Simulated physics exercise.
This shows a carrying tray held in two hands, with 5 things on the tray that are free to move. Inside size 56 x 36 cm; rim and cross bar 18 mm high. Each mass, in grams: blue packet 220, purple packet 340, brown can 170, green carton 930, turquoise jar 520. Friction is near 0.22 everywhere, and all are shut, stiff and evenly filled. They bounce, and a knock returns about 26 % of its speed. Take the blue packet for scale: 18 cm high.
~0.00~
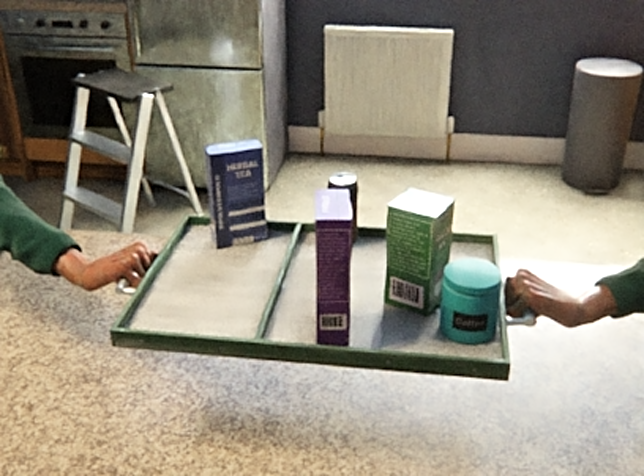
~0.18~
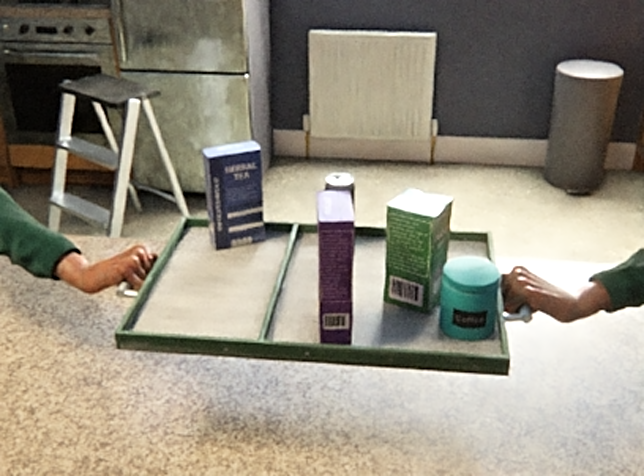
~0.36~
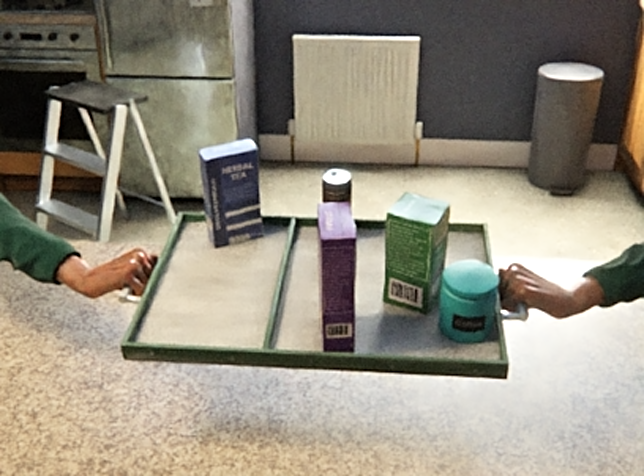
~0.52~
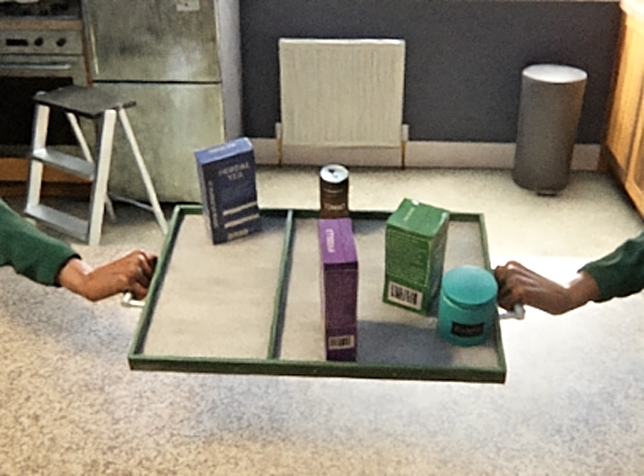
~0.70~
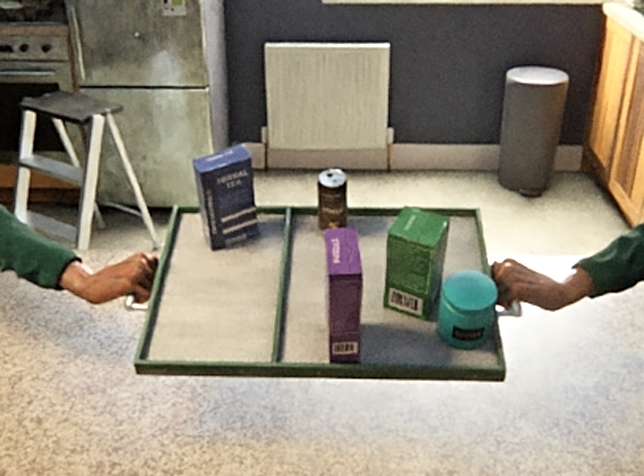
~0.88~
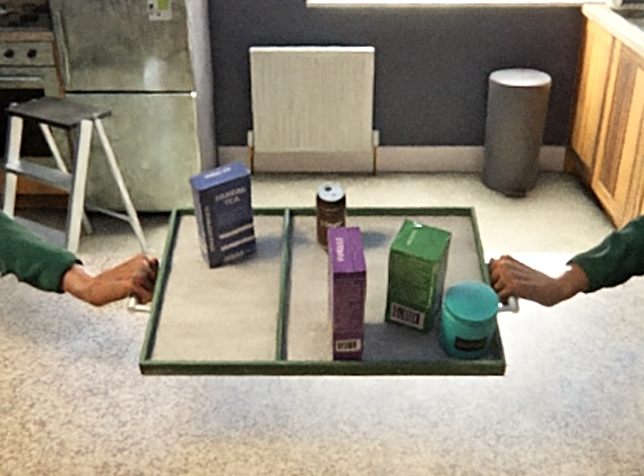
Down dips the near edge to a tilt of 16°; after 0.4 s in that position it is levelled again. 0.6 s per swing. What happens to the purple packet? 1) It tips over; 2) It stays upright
The answer is 2.
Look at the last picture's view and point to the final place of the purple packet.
End position: Roughly (348, 268).
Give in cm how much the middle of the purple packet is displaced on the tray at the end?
I'd put it at about 1 centimetres.
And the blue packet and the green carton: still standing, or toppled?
Well, the blue packet tumbles down, and the green carton holds steady.
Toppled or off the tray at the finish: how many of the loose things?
The number is 1.
After 1.08 s, tilt 16°, near edge down; blue packet slid 13 cm; brown can slid 11 cm; green carton slid 11 cm.
After 1.38 s, tilt 9°, near edge down; green carton tipped 9° from how it sat; blue packet tipped 4° from how it sat; brown can slid 21 cm.
After 1.78 s, tray level; blue packet now off the tray; brown can slid 21 cm; green carton slid 12 cm.
At rest (2.2 s), off the tray and tipped over, blue packet; not toppled but over 5 cm from the start, brown can, green carton and turquoise jar; purple packet in place, give or take 5 cm. Seen from the same camera at the end, purple packet near (348, 268).
